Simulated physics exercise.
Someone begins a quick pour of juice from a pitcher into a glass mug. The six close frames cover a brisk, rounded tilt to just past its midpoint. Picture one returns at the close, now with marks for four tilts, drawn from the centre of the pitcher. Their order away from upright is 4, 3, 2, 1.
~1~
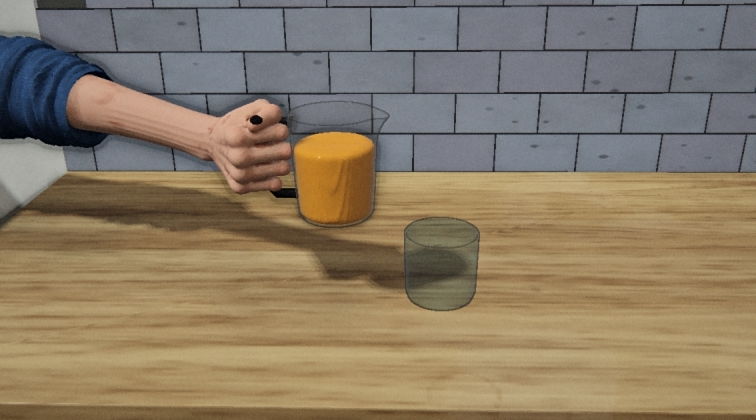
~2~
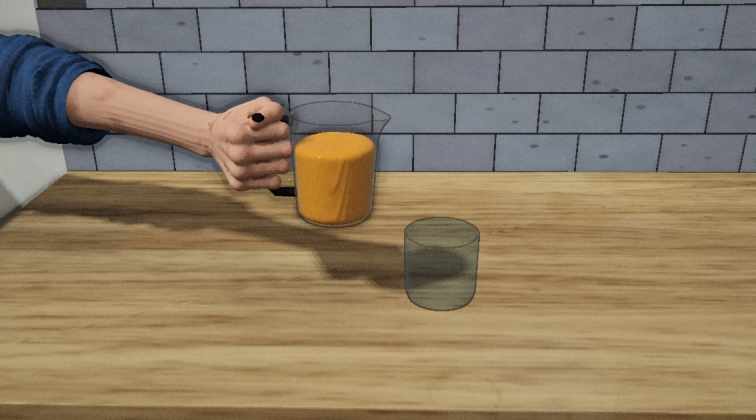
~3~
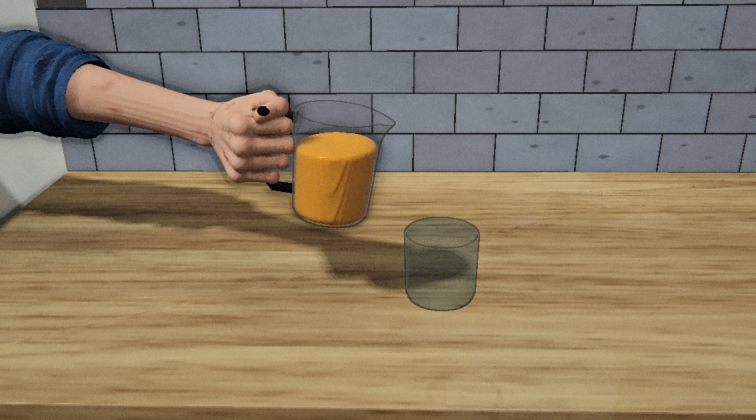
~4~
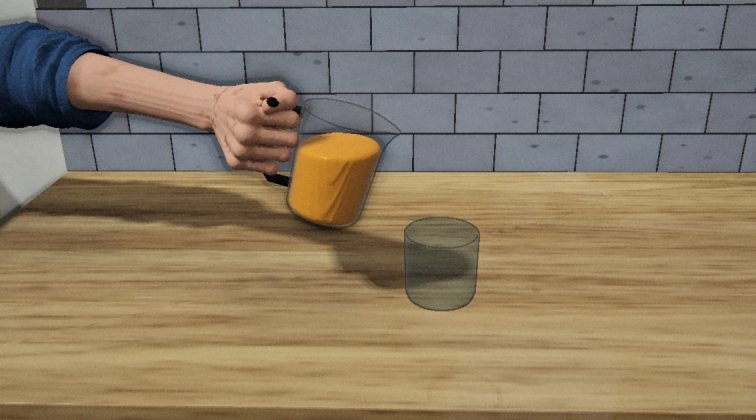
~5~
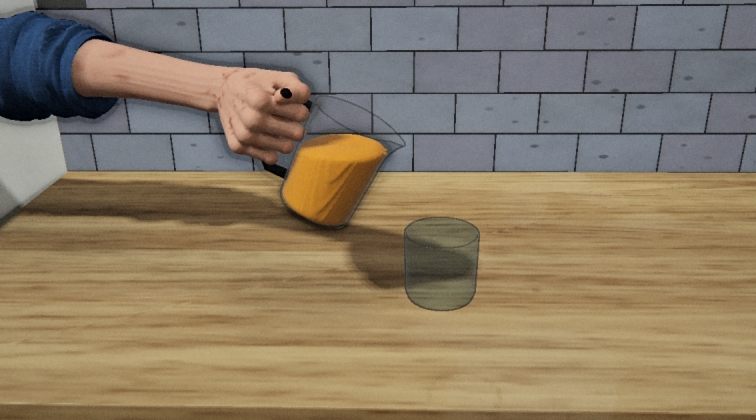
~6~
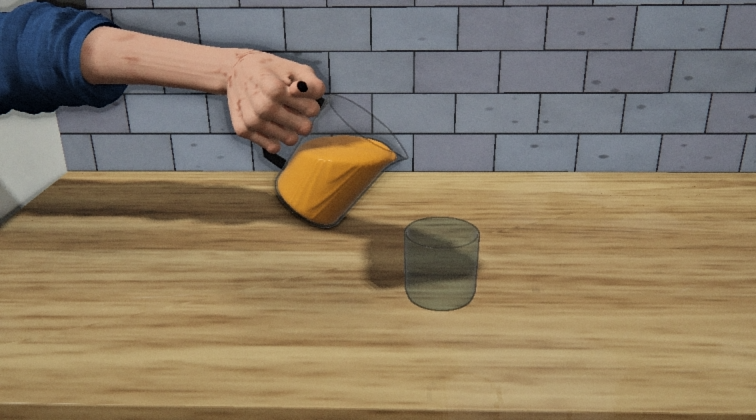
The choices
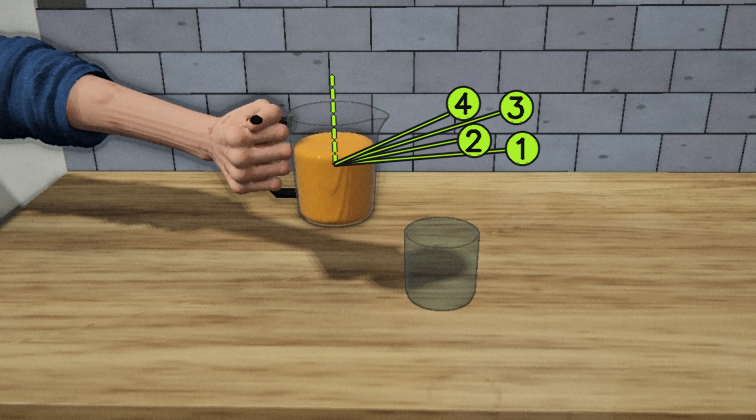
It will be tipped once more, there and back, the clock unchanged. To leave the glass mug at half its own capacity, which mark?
Take 3.
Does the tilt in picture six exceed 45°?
No, it does not.
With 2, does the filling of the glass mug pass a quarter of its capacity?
Yes.
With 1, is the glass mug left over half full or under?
Over half.
In lime, 1 at (505, 150); 2 at (456, 140); 3 at (500, 112); 4 at (448, 113).
Choosing 1, the glass mug ends with about 71 % of what it can hold; 8 % of the juice is spilt.
Choosing 2, the glass mug ends with about 62 % of what it can hold; 4 % of the juice is spilt.
Choosing 3, the glass mug ends with about 51 % of what it can hold.
Choosing 4, the glass mug ends with about 37 % of what it can hold.
